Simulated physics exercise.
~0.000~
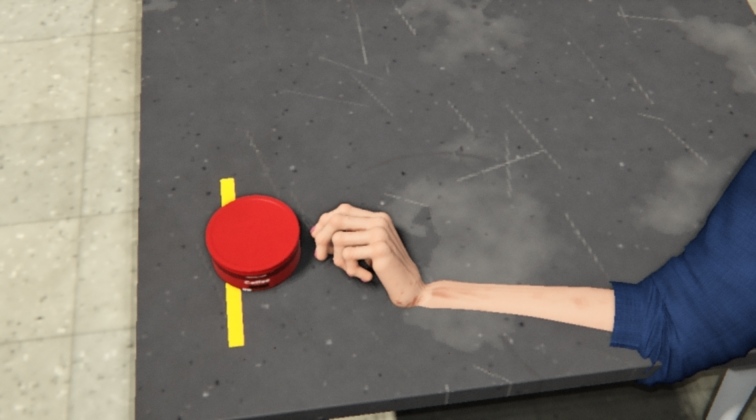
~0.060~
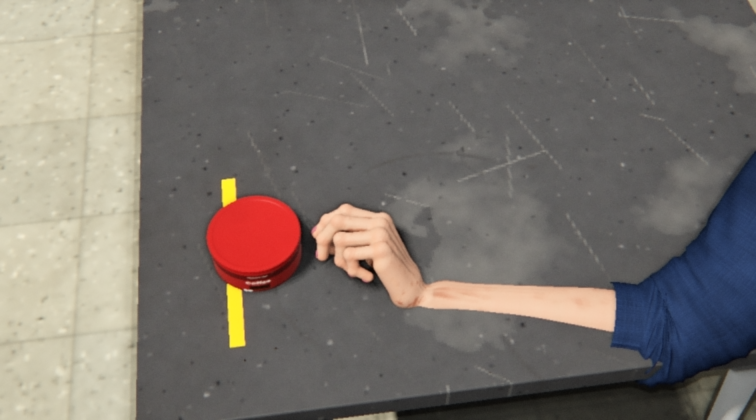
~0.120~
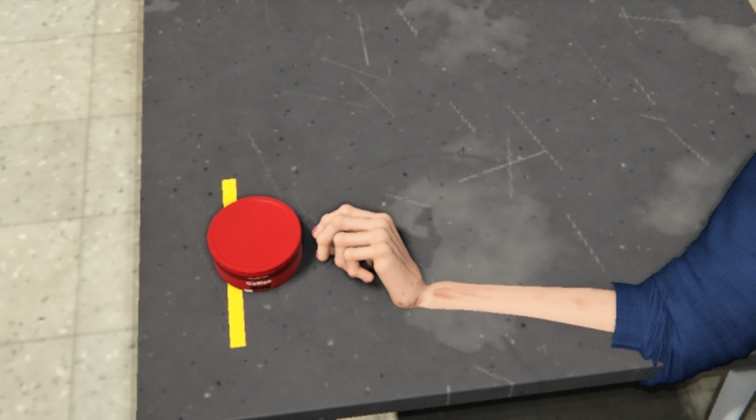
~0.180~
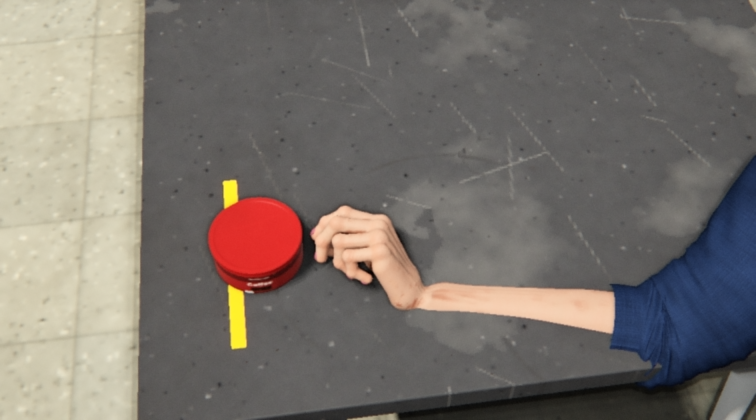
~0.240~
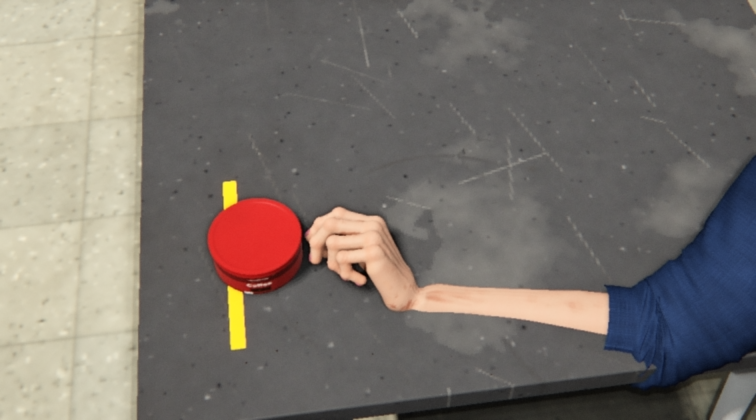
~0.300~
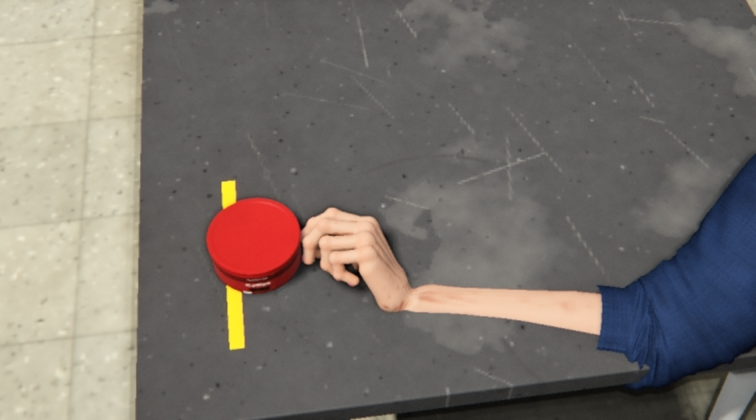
On a dark, scratched tabletop, a red tub sits over a strip of yellow tape near the left edge while a hand in a blue sleeve rests to its right, then shifts slightly left toward the tub, which stays in place.
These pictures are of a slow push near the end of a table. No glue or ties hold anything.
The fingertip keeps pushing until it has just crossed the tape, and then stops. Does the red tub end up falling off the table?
No, it stays on the table.
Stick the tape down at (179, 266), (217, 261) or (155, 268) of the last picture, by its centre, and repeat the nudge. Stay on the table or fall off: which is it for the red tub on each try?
So, the first time it does not stop in time, the second time it stops in time, and the third time it does not stop in time.
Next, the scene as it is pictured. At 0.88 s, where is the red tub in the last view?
I'd look for it close to (204, 252).
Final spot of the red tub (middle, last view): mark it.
It ends up close to (177, 255).
Around 0.62 s, red tub travelled a little near (229, 249).
Around 0.88 s, red tub travelled a little near (203, 252).
Finally (1.8 s), the red tub is still on the table, near (177, 255).
